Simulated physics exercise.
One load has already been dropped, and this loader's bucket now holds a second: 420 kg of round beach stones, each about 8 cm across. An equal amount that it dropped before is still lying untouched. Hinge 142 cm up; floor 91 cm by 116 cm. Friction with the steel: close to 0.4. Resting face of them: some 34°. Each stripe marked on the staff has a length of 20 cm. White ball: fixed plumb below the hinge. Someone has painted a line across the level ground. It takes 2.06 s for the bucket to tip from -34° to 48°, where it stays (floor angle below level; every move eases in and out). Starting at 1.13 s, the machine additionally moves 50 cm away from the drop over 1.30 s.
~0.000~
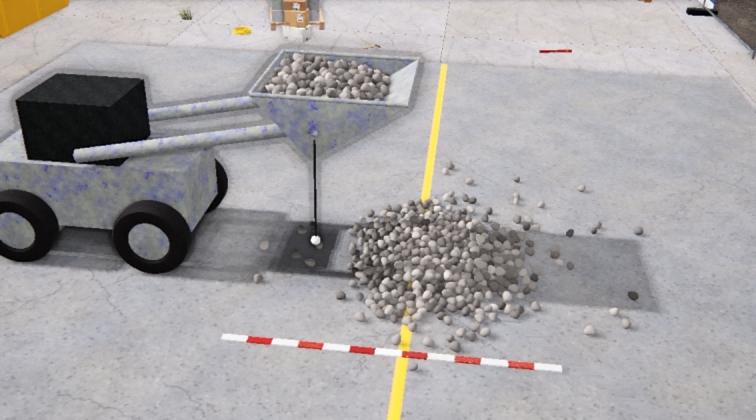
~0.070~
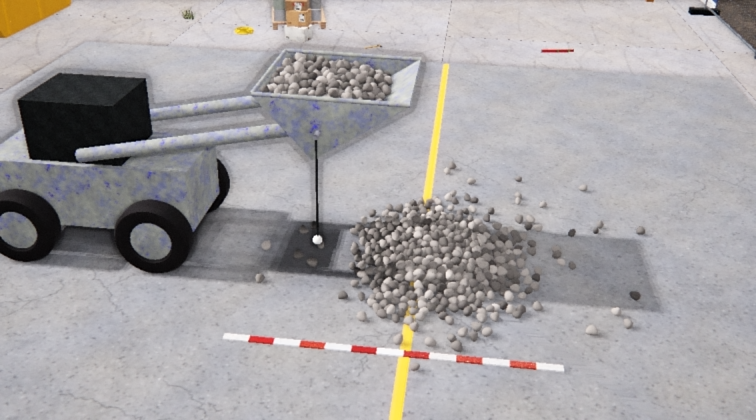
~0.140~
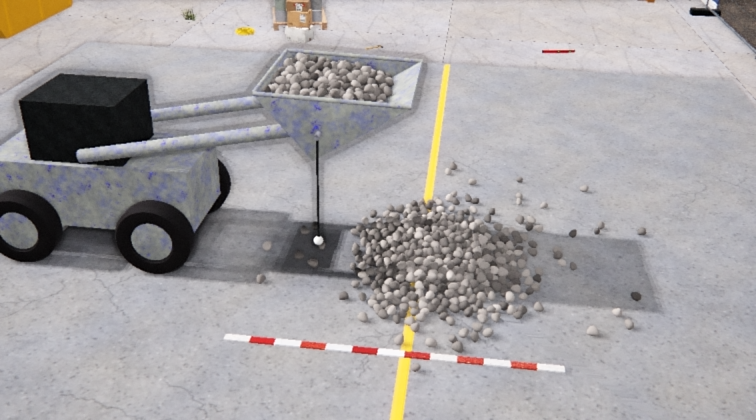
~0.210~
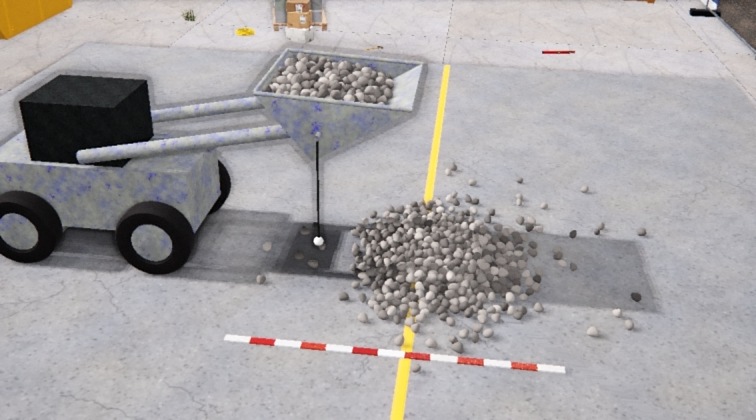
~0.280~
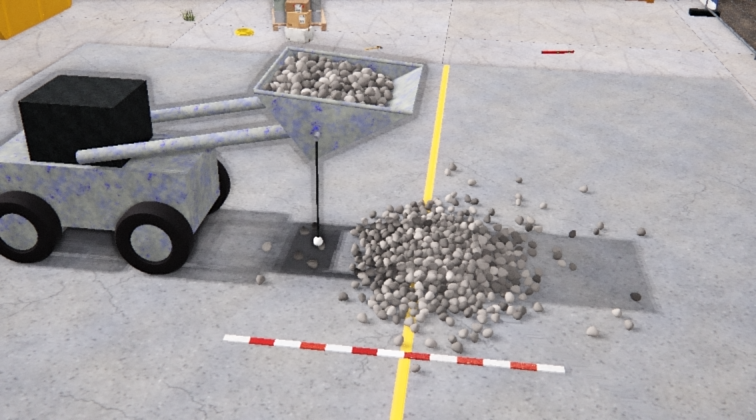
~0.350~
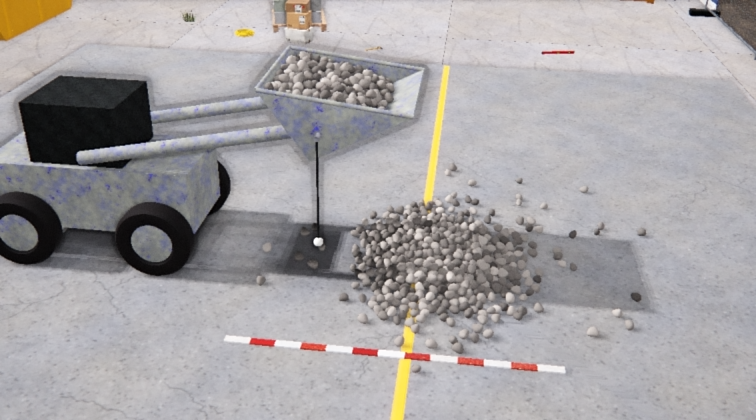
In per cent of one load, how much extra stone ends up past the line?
About 32 %.
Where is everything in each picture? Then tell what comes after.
In the first picture, the bucket is at -34°, its lip at (408, 106); the top of the load is at (309, 66). The earlier load is highest near (433, 254), 17 cm above ground level, 34 % short of the line, 66 % past the line.
In the second picture, lip at (410, 106), floor tilted -34°, highest stones at (311, 65); the stones move at 0.0 m/s on average.
In the third picture, lip at (411, 108), floor tilted -33°, highest stones at (313, 66); the stones move at 0.1 m/s on average.
In the fourth picture, lip at (412, 110), floor tilted -32°, highest stones at (300, 66); the stones move at 0.1 m/s on average.
In the fifth picture, the bucket is at -30°, its lip at (412, 113); the top of the load is at (300, 65); the stones move at 0.1 m/s on average.
In the sixth picture, the bucket is at -28°, its lip at (414, 117); the top of the load is at (297, 63); the stones move at 0.1 m/s on average.
After 1.5 s the floor is at 35°; in per cent of one load, 70 in the bucket, 62 short of the line, 69 past the line; the foremost stones are at (612, 263).
After 2.2 s the floor is at 48°; in per cent of one load, 0 in the bucket, 103 short of the line, 97 past the line; the foremost stones are at (612, 263).
After 2.9 s the floor is at 48°; in per cent of one load, 0 in the bucket, 102 short of the line, 98 past the line; the foremost stones are at (612, 263).
After 5.5 s the floor is at 48°; in per cent of one load, 0 in the bucket, 102 short of the line, 98 past the line; the foremost stones are at (612, 263). Net gain past the line, 32.
